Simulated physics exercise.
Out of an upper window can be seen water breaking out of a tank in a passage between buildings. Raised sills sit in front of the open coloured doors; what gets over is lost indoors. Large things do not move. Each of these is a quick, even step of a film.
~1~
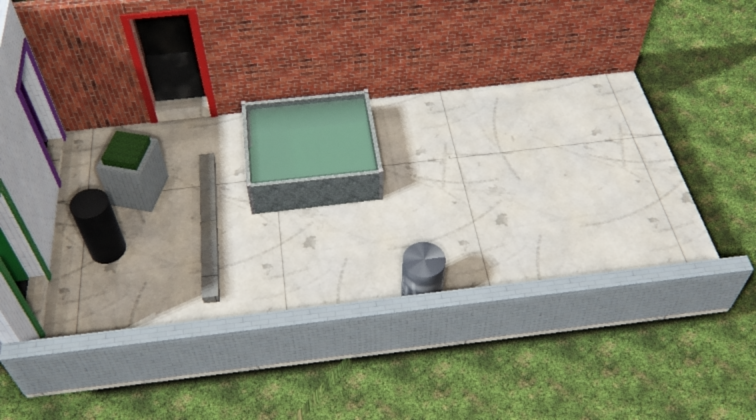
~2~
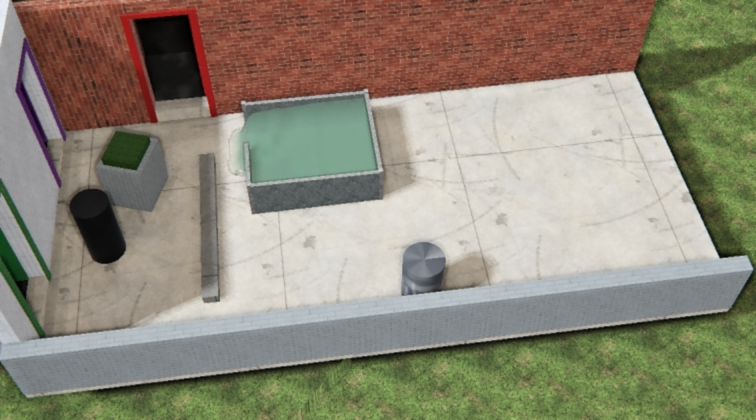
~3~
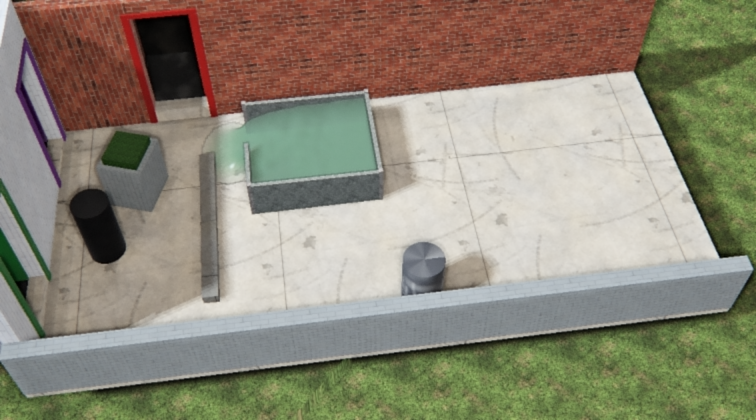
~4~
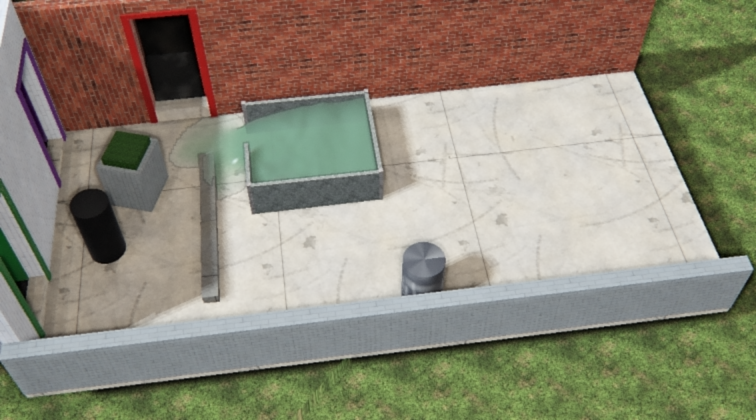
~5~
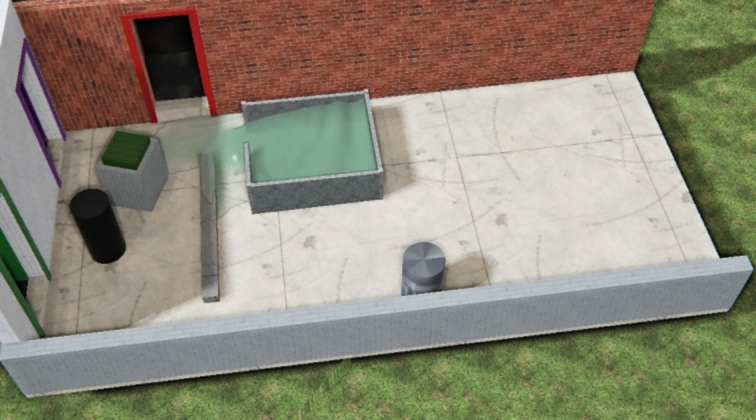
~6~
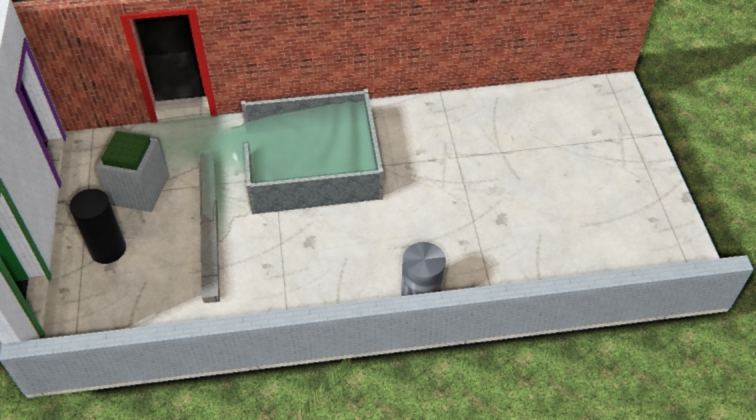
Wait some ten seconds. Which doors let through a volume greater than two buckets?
One by one: I predict the purple door will overshoot two buckets; I predict the red door will remain at two buckets or below; I predict the green door will remain at two buckets or below.
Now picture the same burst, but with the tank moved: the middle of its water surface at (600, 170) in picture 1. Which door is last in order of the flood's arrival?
The door marked green comes last.
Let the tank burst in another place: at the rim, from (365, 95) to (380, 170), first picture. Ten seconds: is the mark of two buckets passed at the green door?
In brief, the green door remains below.
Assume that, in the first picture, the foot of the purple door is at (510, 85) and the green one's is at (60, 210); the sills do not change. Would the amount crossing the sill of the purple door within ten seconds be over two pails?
Lab note: Purple door falls short.
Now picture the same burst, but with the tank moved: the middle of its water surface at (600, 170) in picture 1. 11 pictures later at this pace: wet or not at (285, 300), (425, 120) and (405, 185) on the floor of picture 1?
As listed: Wet, under water, flooded.
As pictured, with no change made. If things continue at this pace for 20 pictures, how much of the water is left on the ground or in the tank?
Estimate: Near 84 %.
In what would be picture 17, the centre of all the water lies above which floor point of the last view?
That comes out near (250, 163).
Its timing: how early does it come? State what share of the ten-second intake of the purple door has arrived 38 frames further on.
Something like 90 in a hundred.
A moment on, water covers 15 % of the floor; the purple door under two buckets in, the red door wet at the sill, nothing in, the green door not reached.
Next, water covers 20 % of the floor; the purple door far over two buckets in, the red door wet at the sill, nothing in, the green door not reached.
Then, water covers 35 % of the floor; the purple door far over two buckets in, the red door wet at the sill, nothing in, the green door wet at the sill, nothing in.
Later, water covers 40 % of the floor; the purple door far over two buckets in, the red door wet at the sill, nothing in, the green door wet at the sill, nothing in.
In the end, water covers 50 % of the floor; the purple door far over two buckets in, the red door wet at the sill, nothing in, the green door wet at the sill, nothing in.
